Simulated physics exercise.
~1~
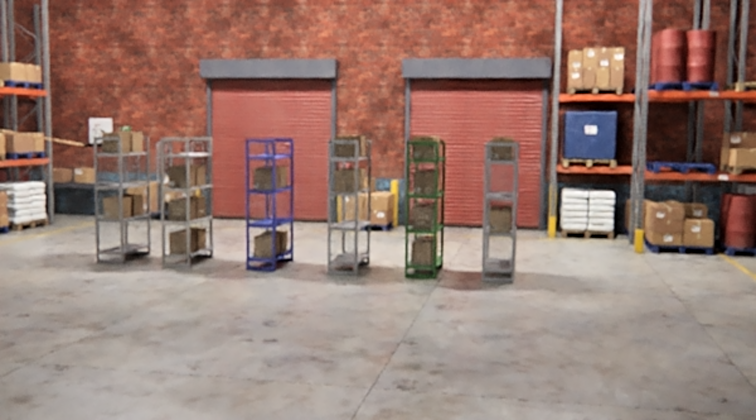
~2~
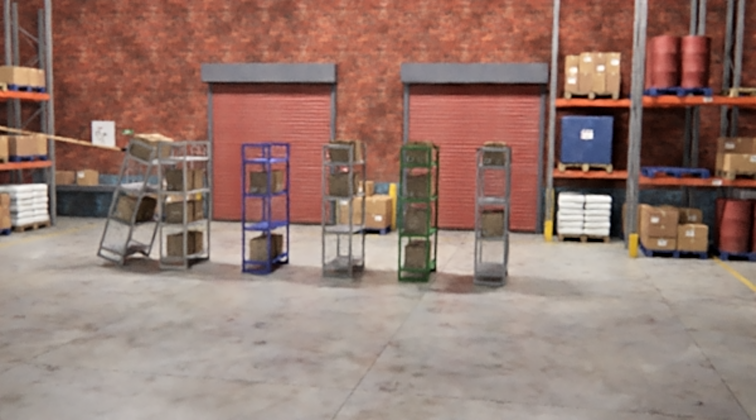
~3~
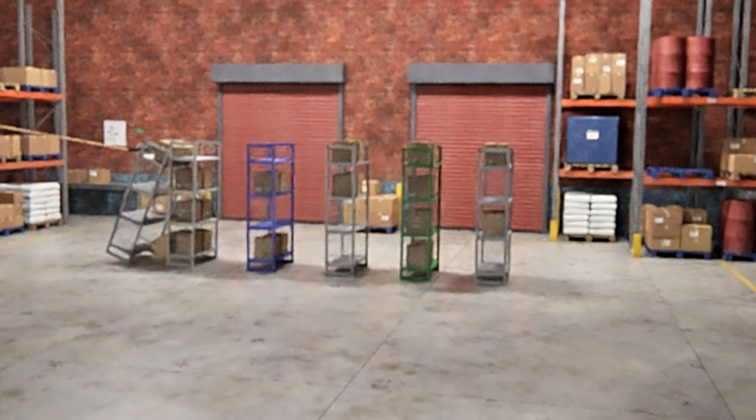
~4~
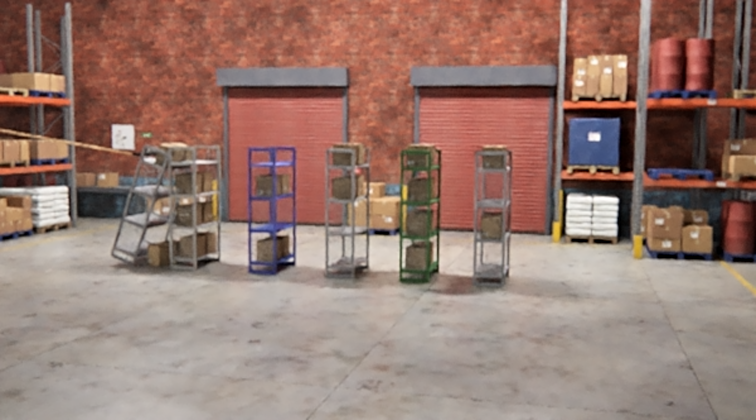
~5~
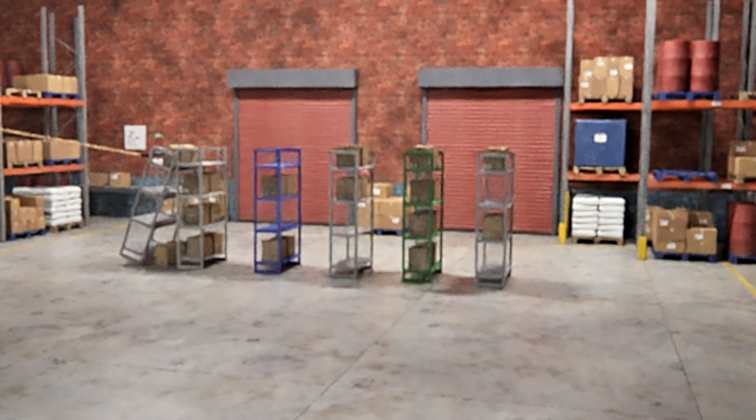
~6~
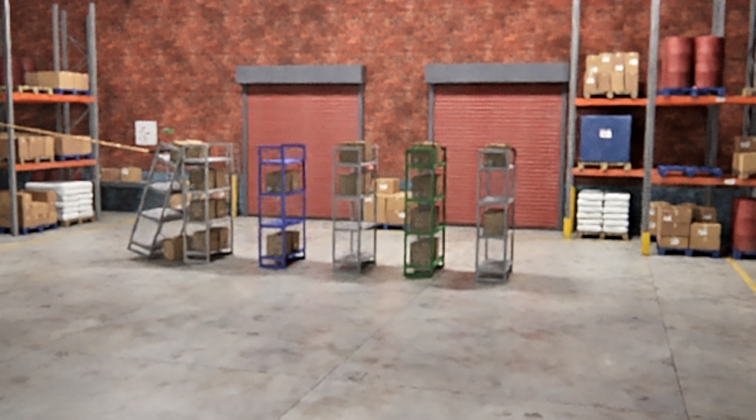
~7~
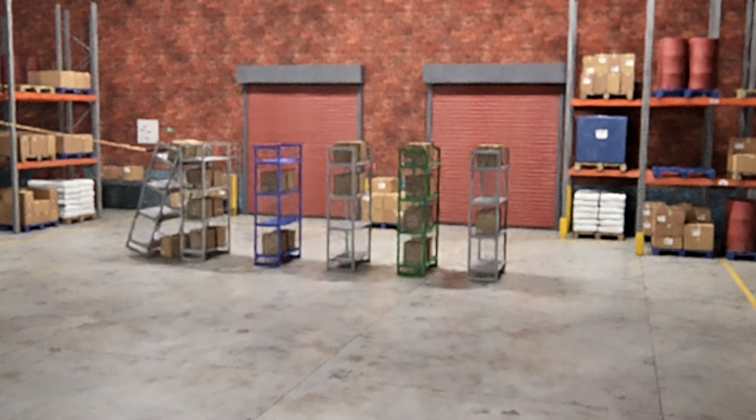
Warehouse floor with six shelving units, a pole tipping the leftmost against its neighbour, where it stays leaning, the others upright.
